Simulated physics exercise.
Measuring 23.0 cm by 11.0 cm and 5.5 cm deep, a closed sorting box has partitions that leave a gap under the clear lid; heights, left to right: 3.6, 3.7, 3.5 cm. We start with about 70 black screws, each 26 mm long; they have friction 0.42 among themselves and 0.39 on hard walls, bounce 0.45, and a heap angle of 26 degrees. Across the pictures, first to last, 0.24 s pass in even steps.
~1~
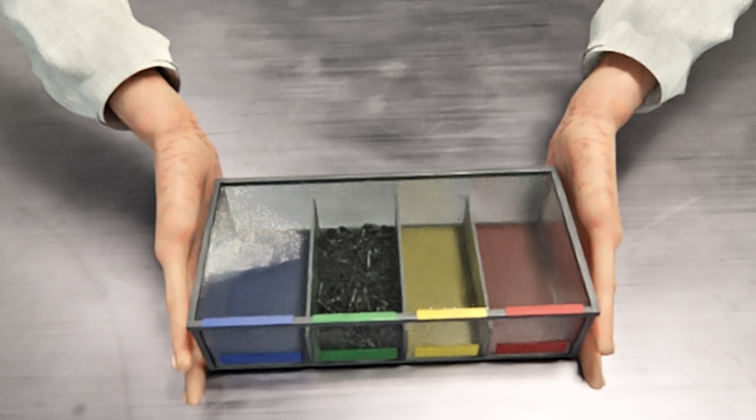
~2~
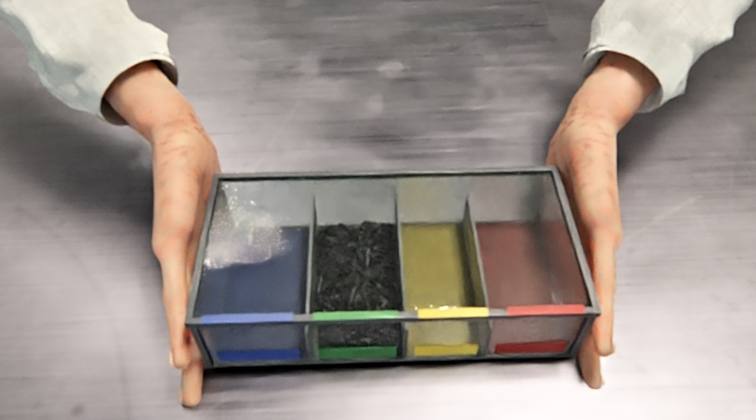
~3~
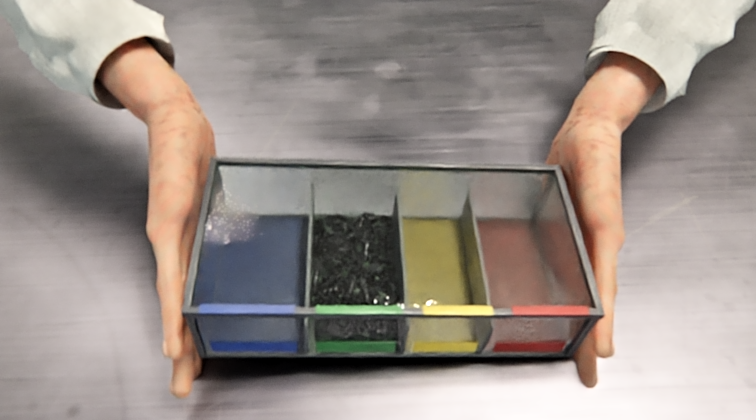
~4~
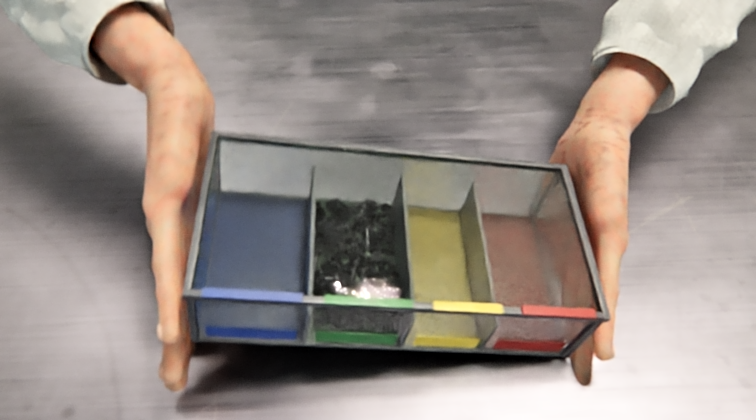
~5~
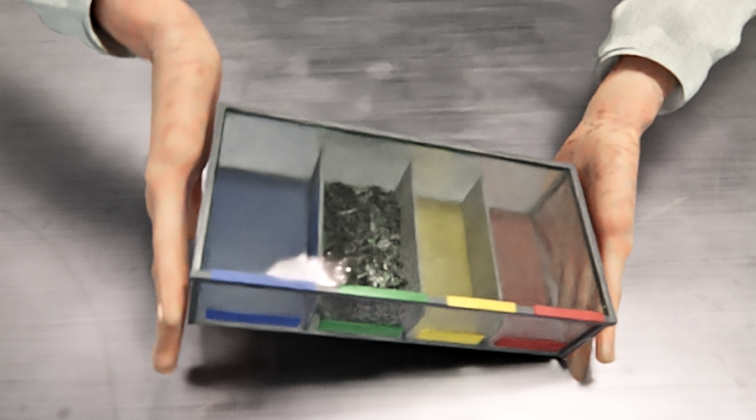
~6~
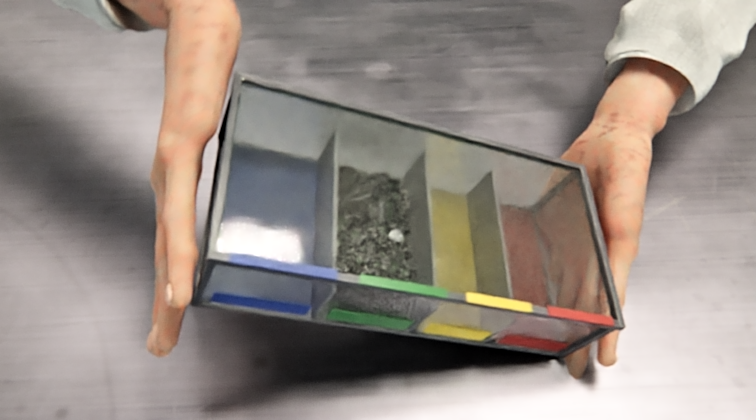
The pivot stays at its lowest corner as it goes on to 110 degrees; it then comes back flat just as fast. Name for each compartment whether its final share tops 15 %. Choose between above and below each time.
Red compartment: Above, blue compartment: Below, green compartment: Above, yellow compartment: Below.
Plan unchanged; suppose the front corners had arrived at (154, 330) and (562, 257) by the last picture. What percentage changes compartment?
In that case about 65 percent.
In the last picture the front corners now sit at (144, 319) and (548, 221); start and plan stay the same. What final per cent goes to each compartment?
Per cent by compartment: Red 0, blue 80, green 20, yellow 0.
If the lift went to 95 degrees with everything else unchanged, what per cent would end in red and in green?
Red 35 %; green 50 %.
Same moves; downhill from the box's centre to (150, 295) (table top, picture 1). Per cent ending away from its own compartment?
My guess is roughly 65 percent.
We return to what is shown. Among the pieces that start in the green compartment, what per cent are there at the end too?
50 %.
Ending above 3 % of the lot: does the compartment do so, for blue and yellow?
Blue: False, yellow: True.
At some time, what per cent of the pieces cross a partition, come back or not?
55 per cent, give or take.
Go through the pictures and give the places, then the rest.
The first frame shows box tilt 0 degrees, front corners at (194, 323) and (591, 308); green 100 %.
The second frame shows box tilt 1 degrees, front corners at (193, 320) and (592, 309).
The third frame shows box tilt 5 degrees, front corners at (190, 309) and (595, 311), lowest corner right front.
The fourth frame shows box tilt 11 degrees, front corners at (191, 291) and (601, 314), lowest corner right front.
The fifth frame shows box tilt 18 degrees, front corners at (199, 273) and (608, 318), lowest corner right front.
The sixth frame shows box tilt 24 degrees, front corners at (216, 254) and (616, 322), lowest corner right front; green 100 %.
Then, 0.76 s after the last picture, tilt 109 degrees; red 15 %, green 65 %, yellow 20 %.
Then, 1.27 s after the last picture, tilt 47 degrees; red 45 %, green 45 %, yellow 10 %.
Then, 1.84 s after the last picture, tilt 0 degrees; red 45 %, green 45 %, yellow 10 %.
In the end, red 45 %, blue 0 %, green 45 %, yellow 10 %.
